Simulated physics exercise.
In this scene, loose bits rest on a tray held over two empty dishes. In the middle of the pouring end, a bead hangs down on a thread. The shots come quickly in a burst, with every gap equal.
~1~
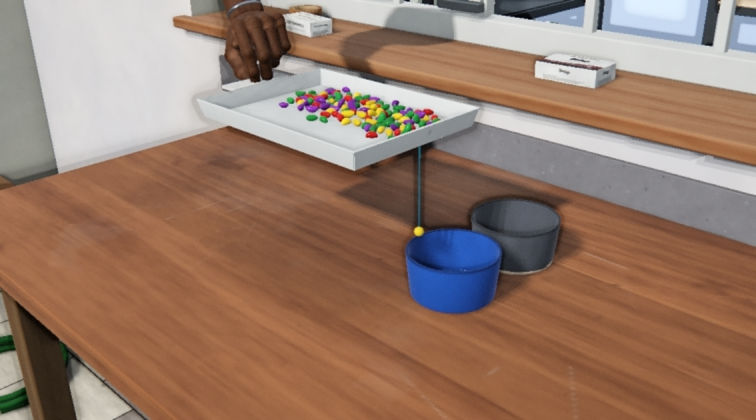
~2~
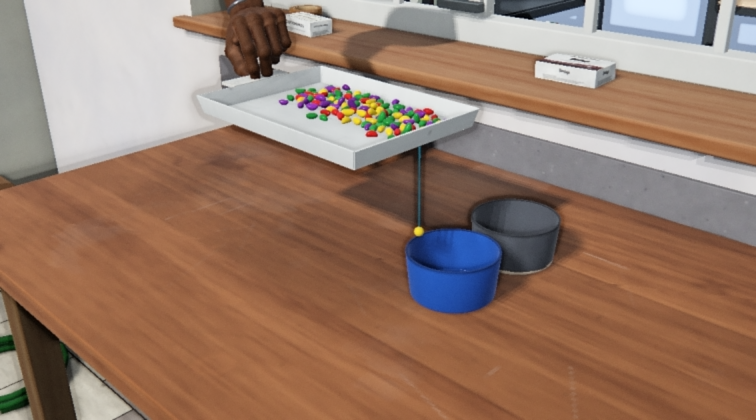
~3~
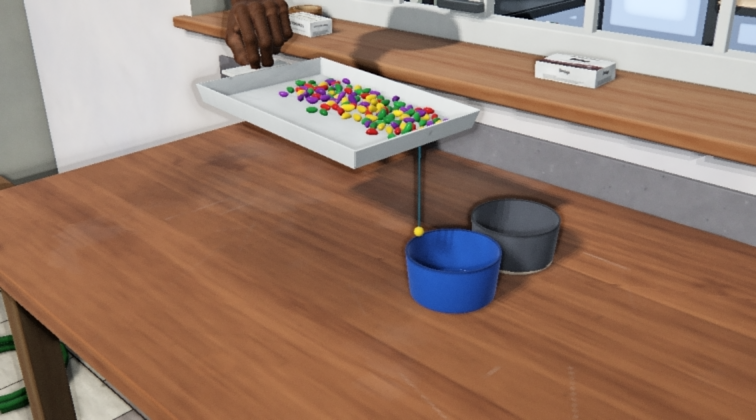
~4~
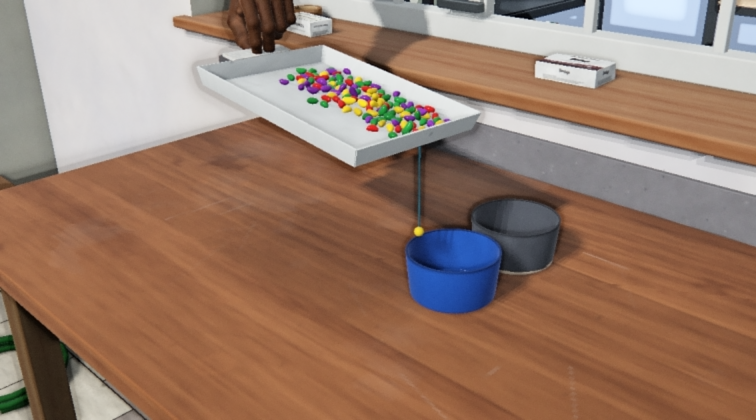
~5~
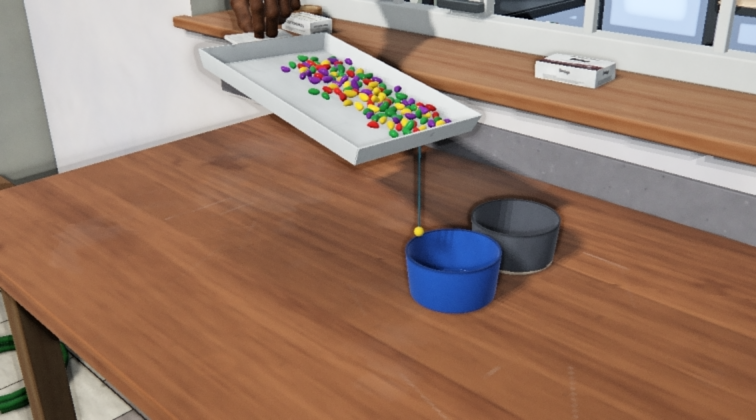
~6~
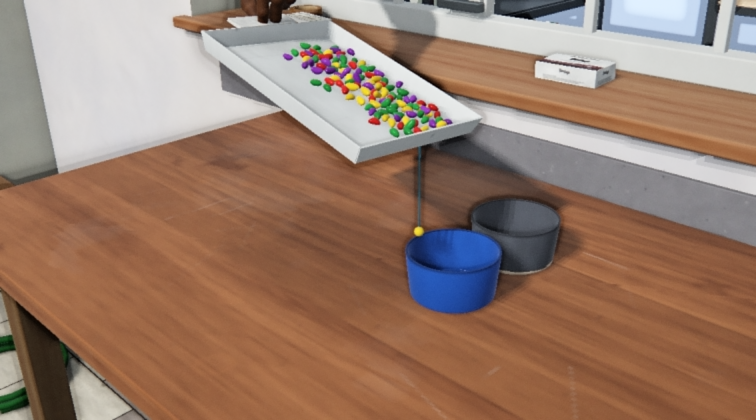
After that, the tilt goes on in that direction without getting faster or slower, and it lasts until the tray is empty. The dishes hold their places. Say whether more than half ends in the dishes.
Most likely the spill will be the lesser part.
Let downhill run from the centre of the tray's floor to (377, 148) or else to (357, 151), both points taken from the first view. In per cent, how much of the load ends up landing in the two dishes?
In turn, 30 percent and then 10 percent.
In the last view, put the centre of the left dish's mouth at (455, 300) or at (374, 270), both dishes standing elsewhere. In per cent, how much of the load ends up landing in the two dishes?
You'd end up with around 10 per cent and then around 40 per cent.
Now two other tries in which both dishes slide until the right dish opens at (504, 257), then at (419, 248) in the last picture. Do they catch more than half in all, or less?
The dishes end up with the lesser share in the first try and the lesser share in the second.
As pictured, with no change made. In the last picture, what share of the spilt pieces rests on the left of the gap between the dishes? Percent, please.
Roughly 40 in a hundred.
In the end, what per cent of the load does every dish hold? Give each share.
Left dish 40 per cent; right dish 30 per cent.
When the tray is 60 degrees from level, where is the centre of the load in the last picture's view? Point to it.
Centre estimate: (428, 91).
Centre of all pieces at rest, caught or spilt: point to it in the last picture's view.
About pixel (477, 275).
Shortly afterwards, tray tipped steeply; the whole lot on the tray.
Next, tray tipped right over; near half on the tray; a little in the left dish; a little in the right dish; only a few outside both; near a quarter in the air.
Some moments later, tray tipped past a quarter turn; near a third in the left dish; near a third in the right dish; near a quarter outside both.
In the end, tray tipped past a quarter turn; near a third in the left dish; near a third in the right dish; near a quarter outside both.
